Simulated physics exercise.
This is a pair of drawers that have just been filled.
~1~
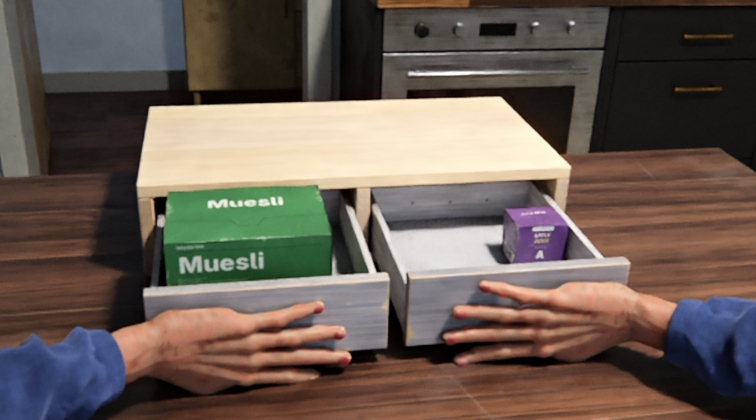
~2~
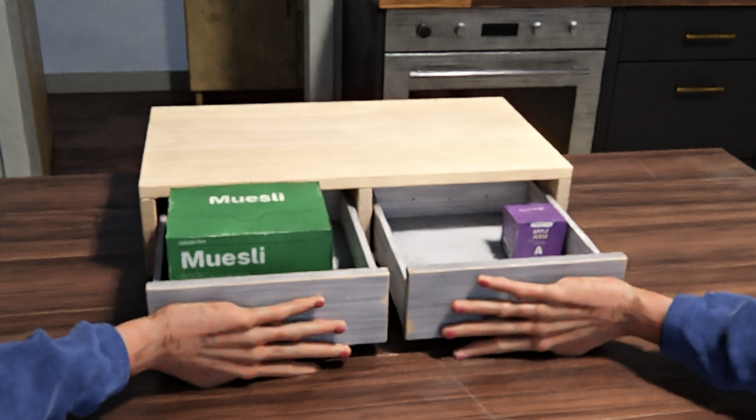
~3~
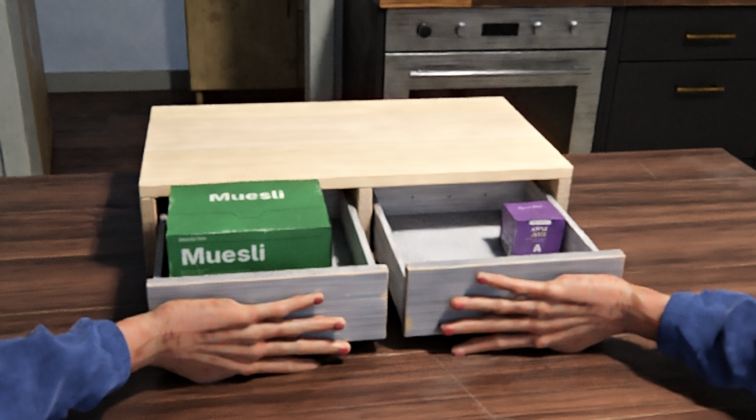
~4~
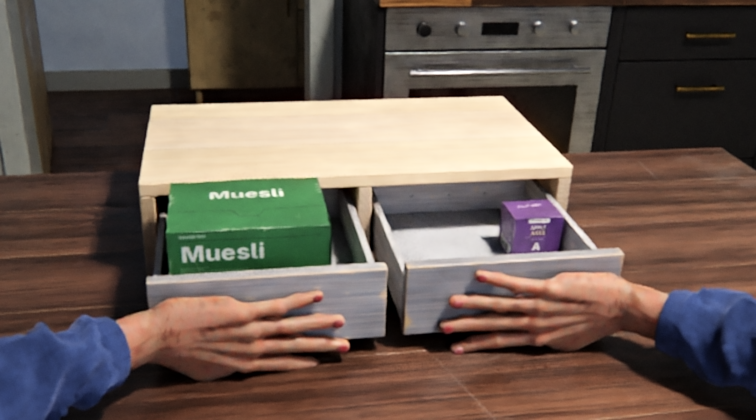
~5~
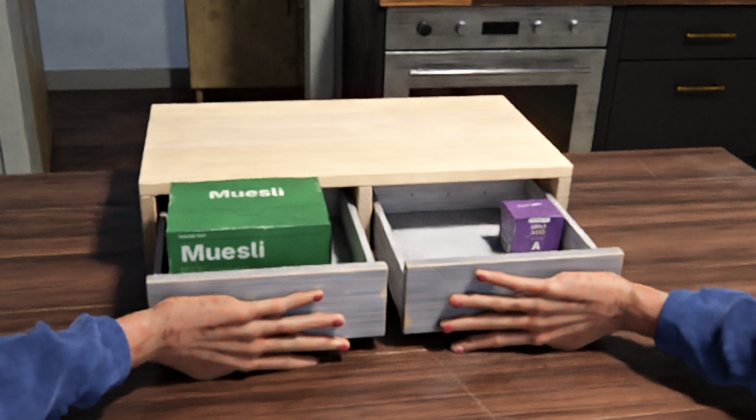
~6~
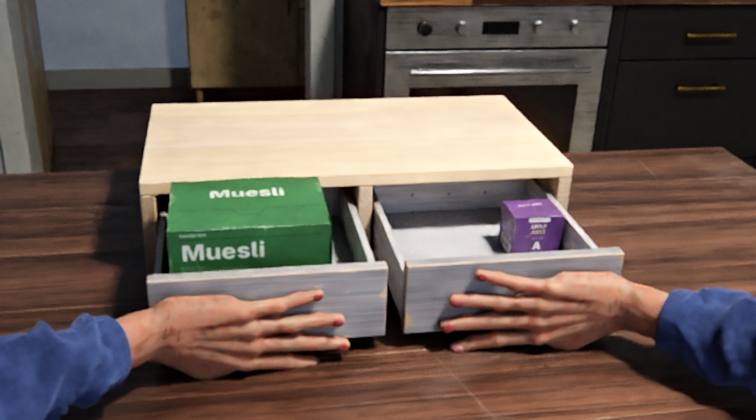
On a dark wooden table in a kitchen, a pale wooden chest has two open drawers, a green muesli box in the left and a small purple carton in the right. Two hands rest against the drawer fronts and ease both slightly inward, then stay almost still with the drawers wide open.
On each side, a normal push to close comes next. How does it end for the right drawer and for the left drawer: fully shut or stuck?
Right drawer - fully shut; left drawer - stuck.
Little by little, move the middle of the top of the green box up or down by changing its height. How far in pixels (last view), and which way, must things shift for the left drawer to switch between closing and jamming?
Move it 20 pixels downward and it flips.
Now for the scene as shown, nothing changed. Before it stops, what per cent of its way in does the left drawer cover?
25 %.
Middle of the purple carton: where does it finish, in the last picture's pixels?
Resting spot: Approximately (482, 165).
Then, 0.32 s later than the last frame, right drawer starting in; left drawer starting in.
Then, 0.62 s later than the last frame, right drawer about half in; left drawer stopped, still ajar.
When it is over, the right drawer goes all the way in; the left drawer will not close.
